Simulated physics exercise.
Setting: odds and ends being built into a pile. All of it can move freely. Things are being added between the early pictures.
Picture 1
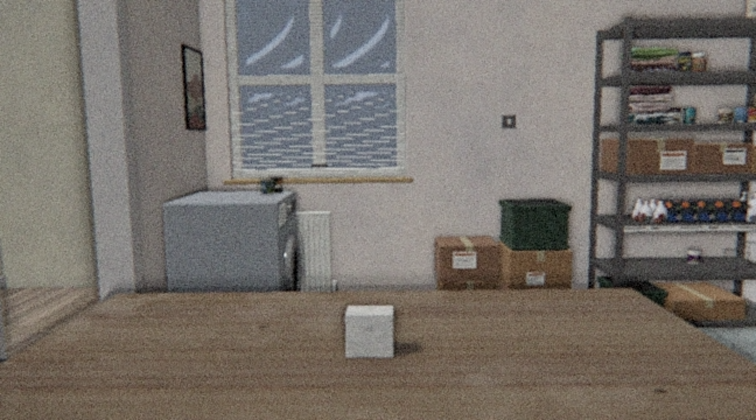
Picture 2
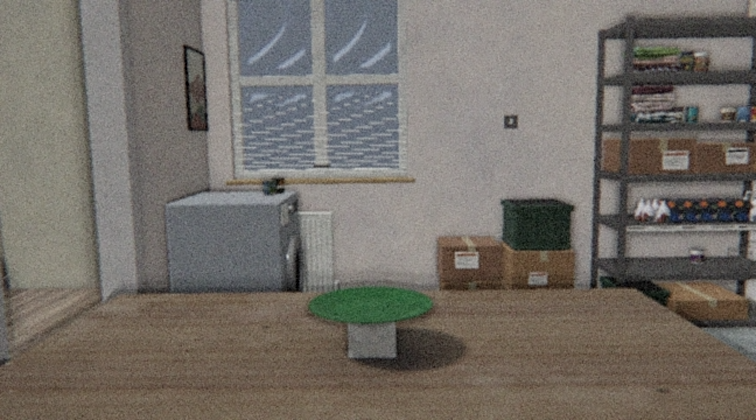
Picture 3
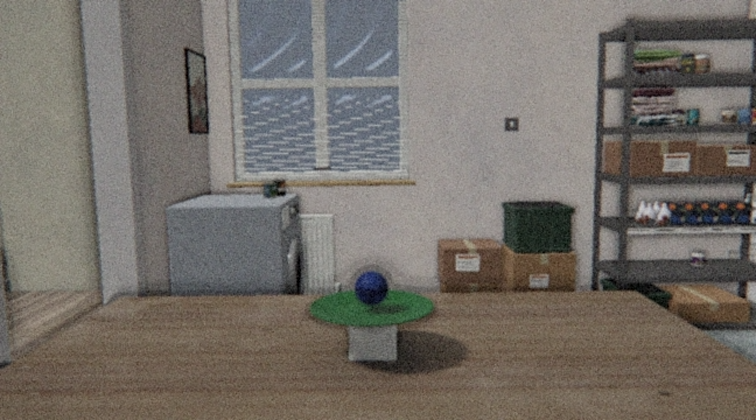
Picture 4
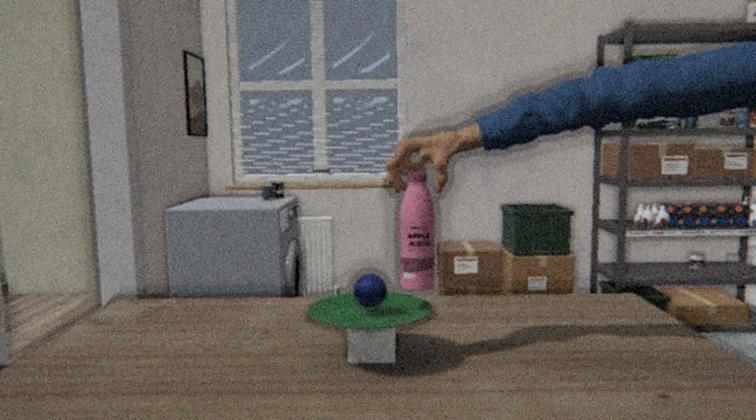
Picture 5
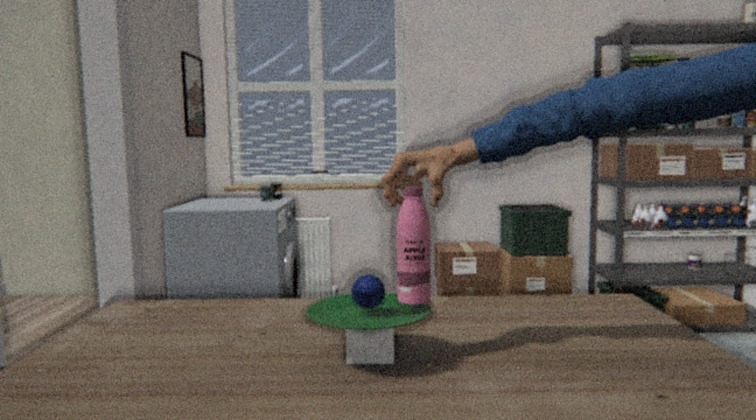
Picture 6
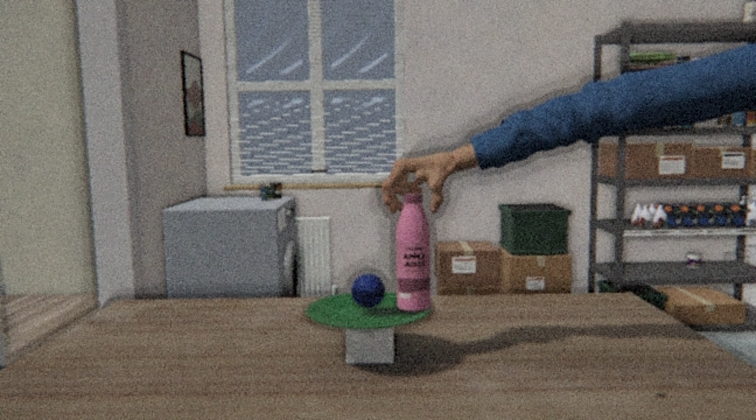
A storage-like room with a window, a grey appliance, cardboard boxes and metal shelving is seen from just above a wooden table, the view shifting very slightly. A small white block sits near the table's centre, then a round green plate appears on top of it and a blue ball on the plate. A blue-sleeved arm from the right lowers a pink bottle onto the plate's right side, fingers still gripping its top.
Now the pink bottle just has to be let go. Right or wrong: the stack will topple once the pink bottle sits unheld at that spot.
Wrong.
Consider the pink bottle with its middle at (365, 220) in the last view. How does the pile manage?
Outcome: The pile is knocked down.
Then, 0.30 s after the last picture, nothing has stirred.
Then, 0.90 s after the last picture, pink bottle resting near (414, 252).
At rest, all 4 in place. Seen from the same camera at the end, pink bottle near (414, 252). The pile keeps its balance.
